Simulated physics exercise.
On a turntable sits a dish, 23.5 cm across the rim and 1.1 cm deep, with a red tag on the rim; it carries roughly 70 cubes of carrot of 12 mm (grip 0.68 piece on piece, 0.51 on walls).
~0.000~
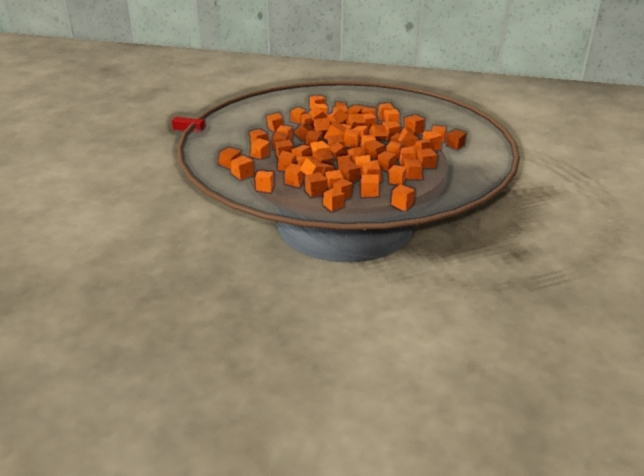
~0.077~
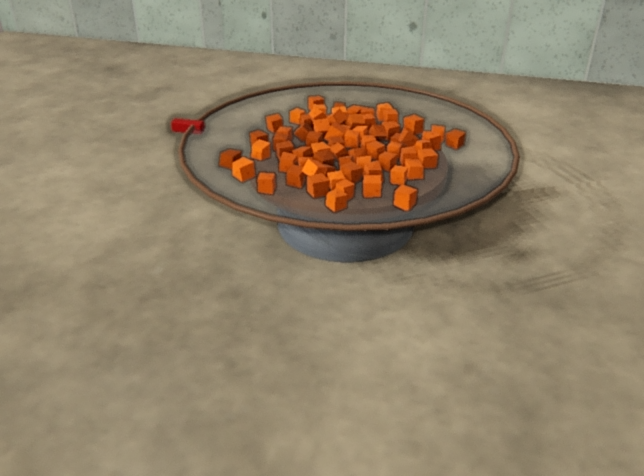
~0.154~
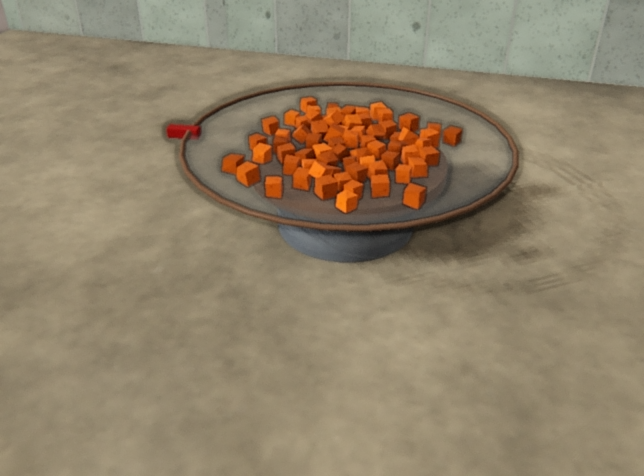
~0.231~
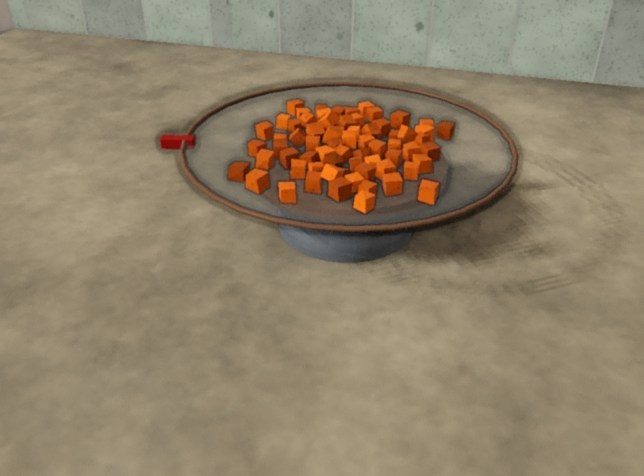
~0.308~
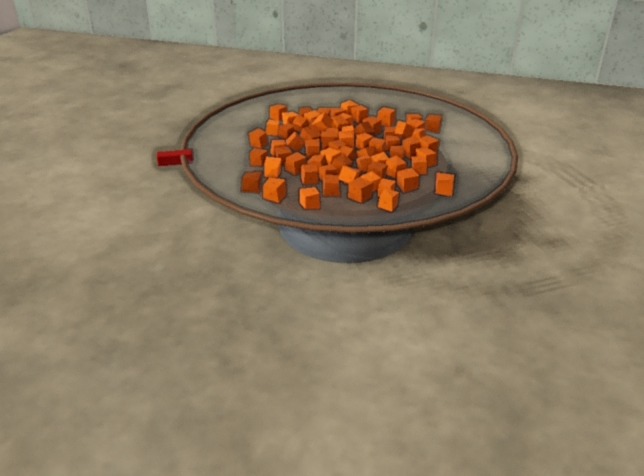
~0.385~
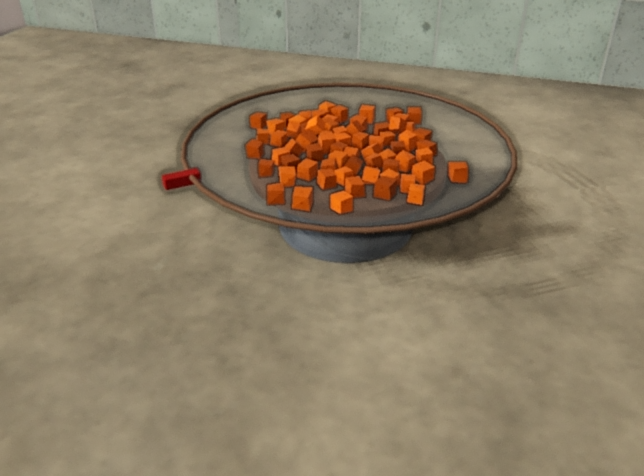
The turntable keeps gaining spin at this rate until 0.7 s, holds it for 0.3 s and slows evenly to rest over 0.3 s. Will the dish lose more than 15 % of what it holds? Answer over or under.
Share spilt, set against 15 %: Under.
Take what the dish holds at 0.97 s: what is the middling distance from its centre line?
Roughly 5.0 cm.
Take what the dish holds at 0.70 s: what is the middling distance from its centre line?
Some 5.0 cm.
Then, at 0.70 s, dish 100 %; middle of the pieces not yet landed near (350, 147).
After 0.97 s, dish 100 %; middle of the pieces not yet landed near (349, 146).
After 1.22 s, dish 100 %; middle of the pieces not yet landed near (346, 145).
After 1.45 s, dish 100 %; middle of the pieces not yet landed near (345, 146).
At rest (1.9 s), dish 100 %.
